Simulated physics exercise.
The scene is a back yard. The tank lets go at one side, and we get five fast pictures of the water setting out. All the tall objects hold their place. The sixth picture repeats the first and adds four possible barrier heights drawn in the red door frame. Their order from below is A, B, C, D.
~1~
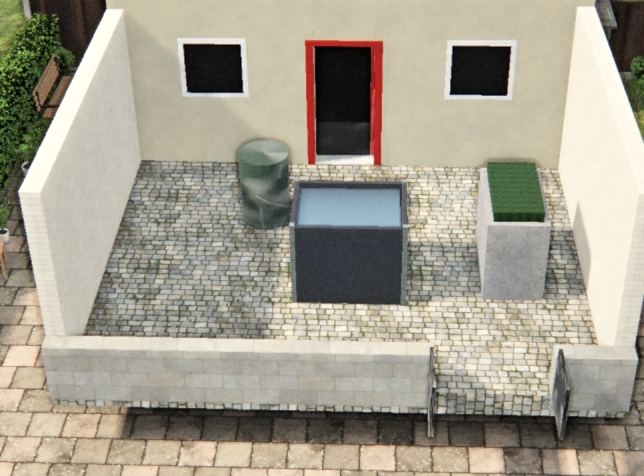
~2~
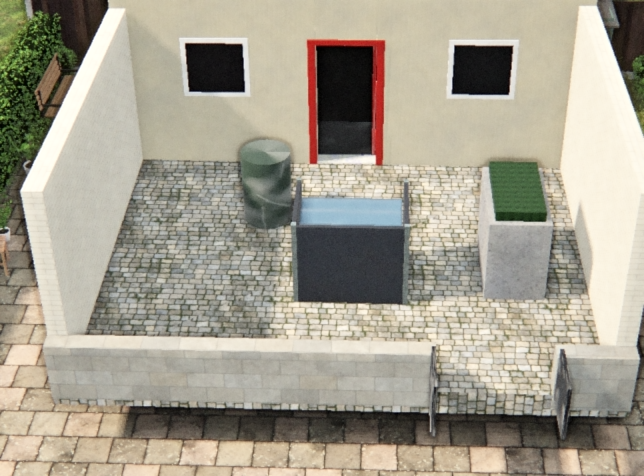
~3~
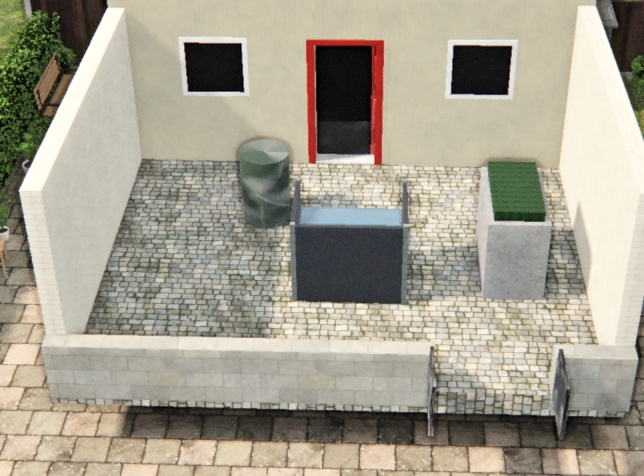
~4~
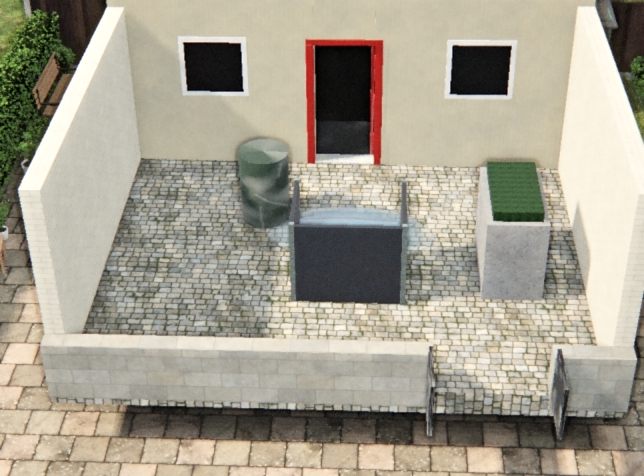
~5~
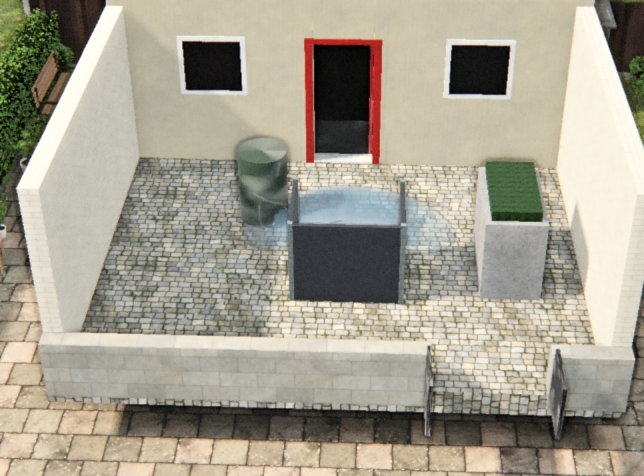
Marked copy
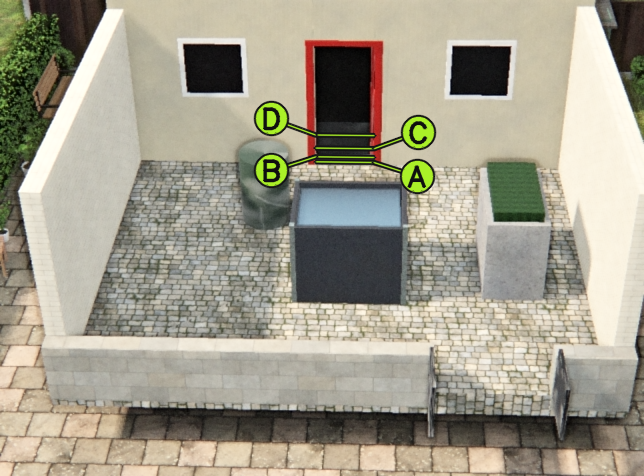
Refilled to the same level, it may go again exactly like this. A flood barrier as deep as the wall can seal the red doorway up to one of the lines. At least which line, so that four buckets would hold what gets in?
Height D.
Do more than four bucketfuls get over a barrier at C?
Yes, that goes wrong.
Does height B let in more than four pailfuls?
Yes.
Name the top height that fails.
That would be C.
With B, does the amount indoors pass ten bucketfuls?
Yes.
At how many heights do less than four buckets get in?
One of them.
On the marked copy, A at (344, 162); B at (344, 157); C at (344, 148); D at (344, 135); from the bottom up A, B, C, D.
Choosing A, dozens of bucketfuls pour in.
Choosing B, dozens of bucketfuls pour in.
Choosing C, about 14 bucketfuls get in.
Choosing D, a bucket or two gets in.
